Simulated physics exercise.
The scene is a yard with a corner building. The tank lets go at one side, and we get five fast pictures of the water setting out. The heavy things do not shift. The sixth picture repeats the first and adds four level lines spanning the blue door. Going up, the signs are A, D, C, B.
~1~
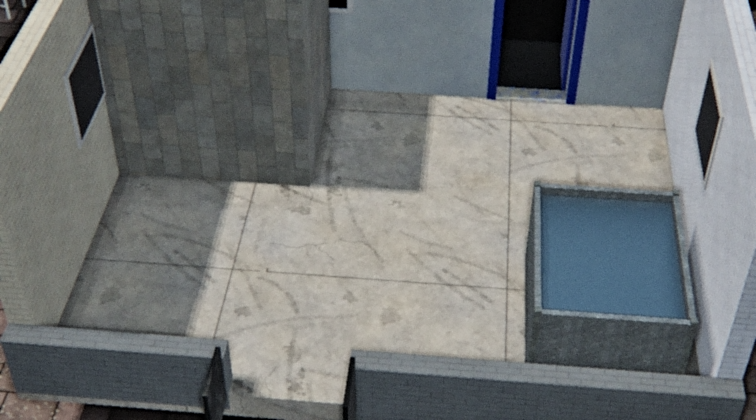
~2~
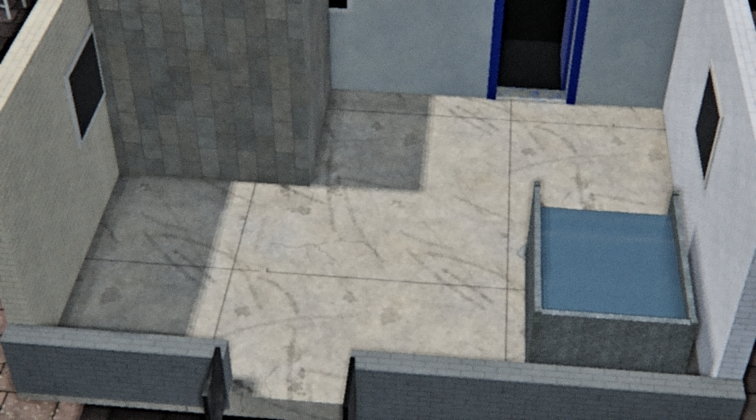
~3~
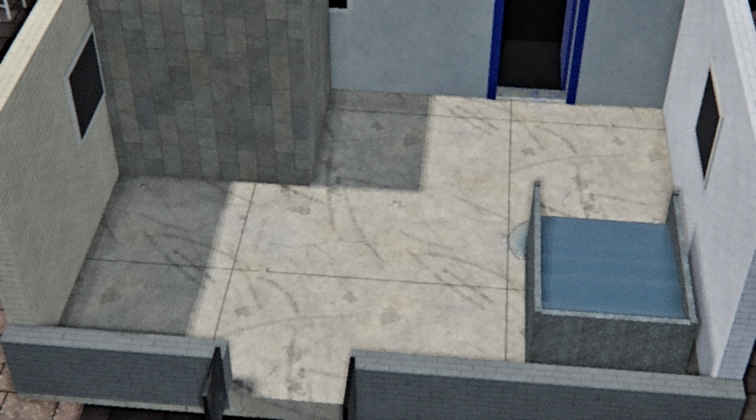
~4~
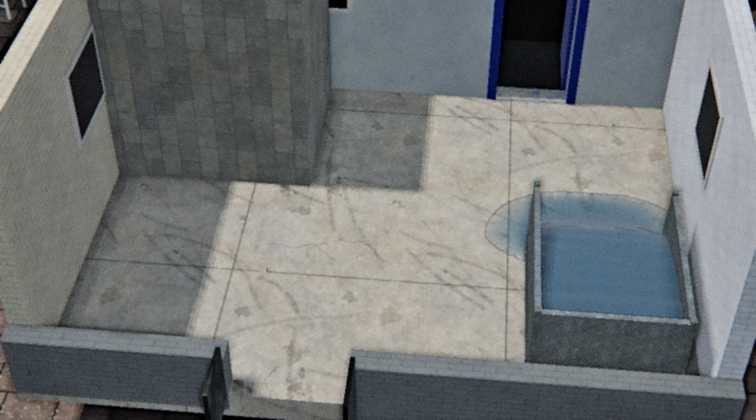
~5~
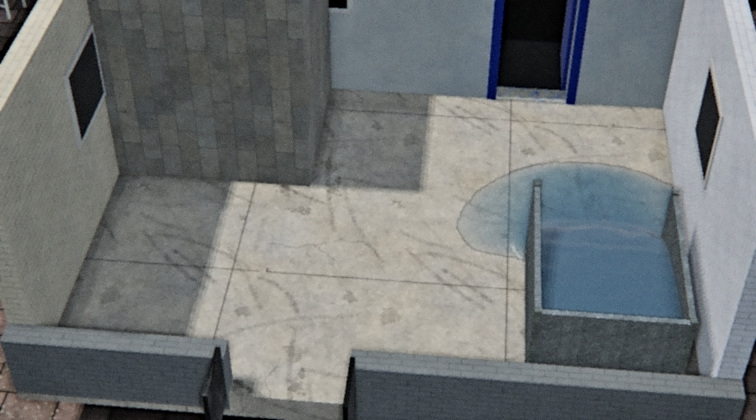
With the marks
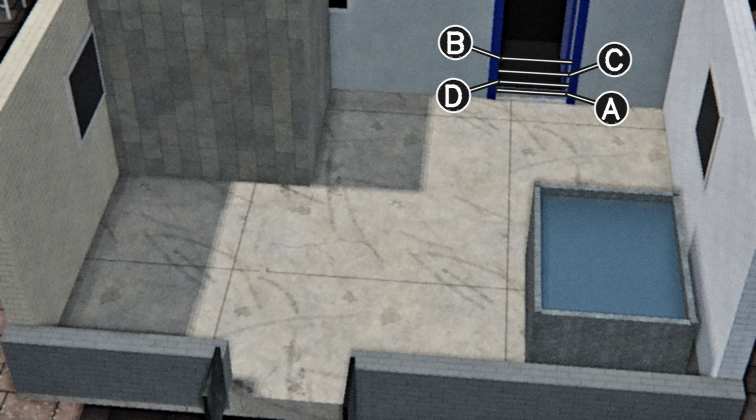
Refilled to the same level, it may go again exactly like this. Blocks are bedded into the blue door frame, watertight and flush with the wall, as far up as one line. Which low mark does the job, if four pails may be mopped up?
Use height C.
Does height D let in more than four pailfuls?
Yes, that goes wrong.
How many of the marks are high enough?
Two.
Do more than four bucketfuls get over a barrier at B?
No, not at all.
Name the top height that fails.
It is D.
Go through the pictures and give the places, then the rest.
Water in the tank at rest, its middle at (610, 255); foot of the blue doorway at (531, 101); open gate at (289, 341).
Water covers 2 % of the ground, its front hidden from here.
Water covers 4 % of the ground and shows as far out as (522, 252).
Water covers 8 % of the ground and shows as far out as (507, 210).
Water covers 14 % of the ground and shows as far out as (548, 166).
On the marked copy, A at (532, 92); B at (535, 60); C at (534, 72); D at (533, 83); from the bottom up A, D, C, B.
For height A, dozens of bucketfuls pour in.
For height B, nothing gets over.
For height C, a splash gets over, under a bucket.
For height D, about 9 bucketfuls get in.
